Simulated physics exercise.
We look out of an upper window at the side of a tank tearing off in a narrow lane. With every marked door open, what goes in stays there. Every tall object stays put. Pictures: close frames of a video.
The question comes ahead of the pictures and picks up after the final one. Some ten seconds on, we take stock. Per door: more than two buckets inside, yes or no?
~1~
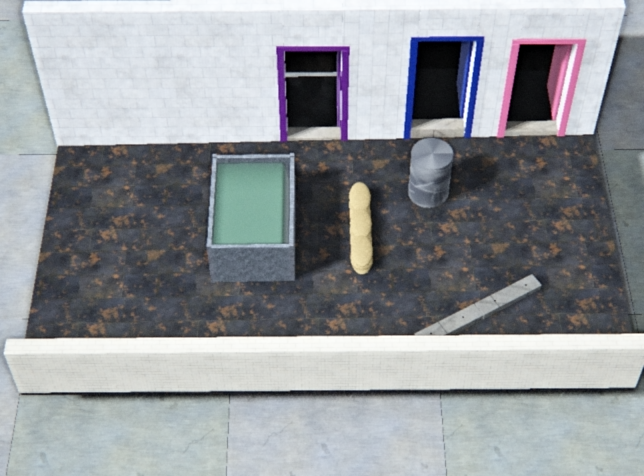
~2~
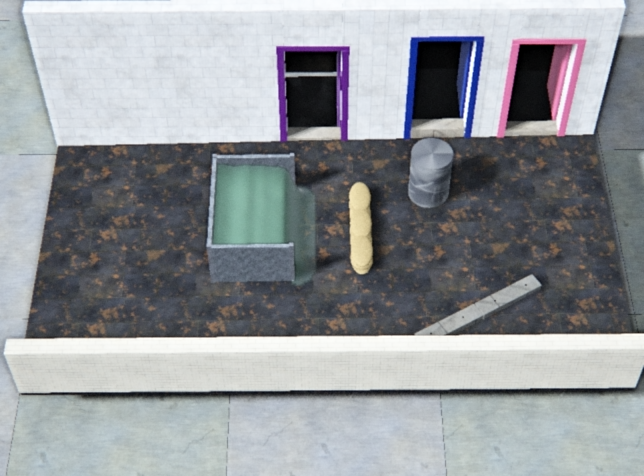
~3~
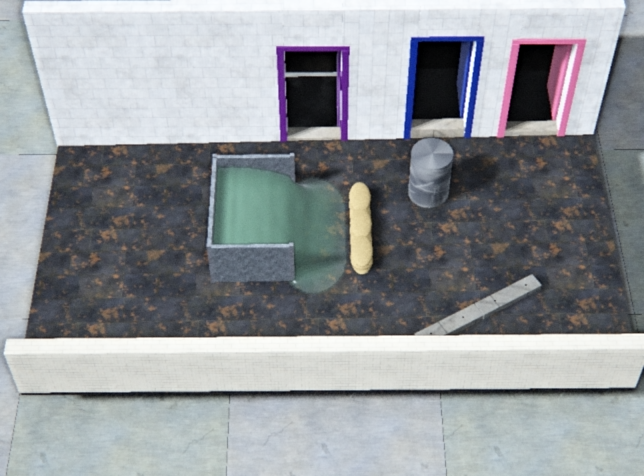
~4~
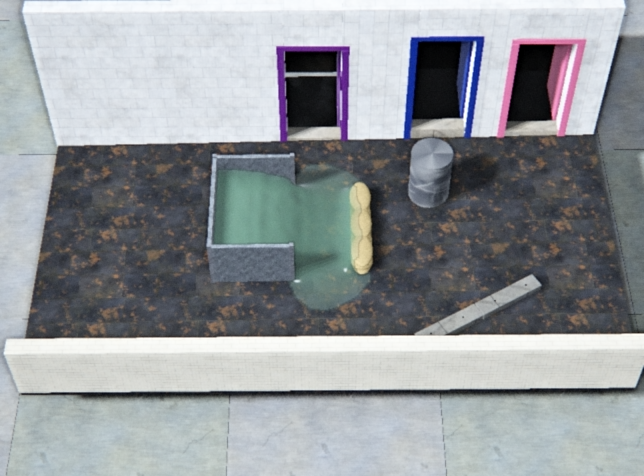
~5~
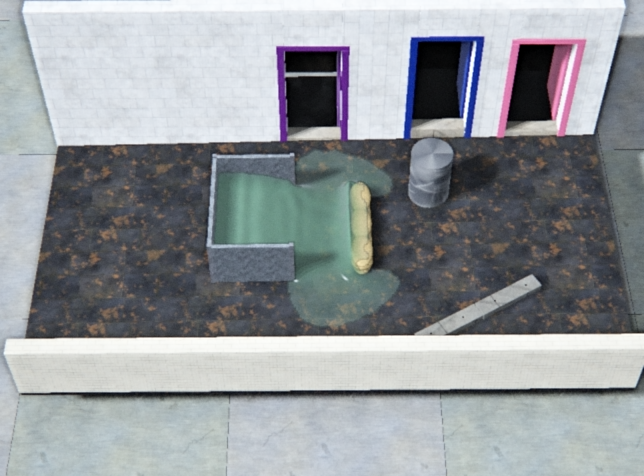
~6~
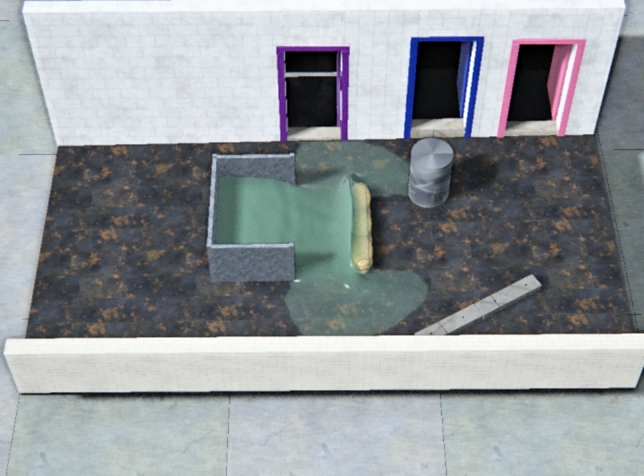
Per door - pink door: No, blue door: No, purple door: Yes.
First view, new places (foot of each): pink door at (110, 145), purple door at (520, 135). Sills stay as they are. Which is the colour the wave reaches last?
Result: The door marked pink.
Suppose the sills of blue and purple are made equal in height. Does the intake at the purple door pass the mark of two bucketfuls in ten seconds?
That way the purple one stays in check.
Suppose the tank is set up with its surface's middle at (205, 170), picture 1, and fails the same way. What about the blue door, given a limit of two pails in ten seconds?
Result - blue door fails to reach it.
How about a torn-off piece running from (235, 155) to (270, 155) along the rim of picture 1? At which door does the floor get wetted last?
The pink-painted one comes last.
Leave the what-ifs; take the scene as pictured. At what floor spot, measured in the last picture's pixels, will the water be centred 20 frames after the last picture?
I'd put it at around (346, 251).
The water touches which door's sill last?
My pick is the door marked pink.
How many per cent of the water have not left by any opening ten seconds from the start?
Roughly 58 per cent.
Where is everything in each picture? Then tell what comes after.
In the first picture, still water in the tank at (252, 203).
In the second picture, the front is at (303, 278), out from the gap at (291, 224).
In the third picture, water pours out at (291, 226) and has run to (319, 287).
In the fourth picture, water pours out at (291, 227) and has run to (346, 296).
In the fifth picture, the front is at (383, 176), out from the gap at (291, 227).
In the sixth picture, the front is at (421, 295), out from the gap at (291, 228).
A moment on, water covers 25 % of the floor; the pink door not reached, the blue door wet at the sill, nothing in, the purple door under two buckets in.
Next, water covers 40 % of the floor; the pink door wet at the sill, nothing in, the blue door wet at the sill, nothing in, the purple door over two buckets in.
Then, water covers 65 % of the floor; the pink door wet at the sill, nothing in, the blue door wet at the sill, nothing in, the purple door far over two buckets in.
Later, water covers 75 % of the floor; the pink door wet at the sill, nothing in, the blue door wet at the sill, nothing in, the purple door far over two buckets in.
In the end, water covers 75 % of the floor; the pink door wet at the sill, nothing in, the blue door wet at the sill, nothing in, the purple door far over two buckets in.
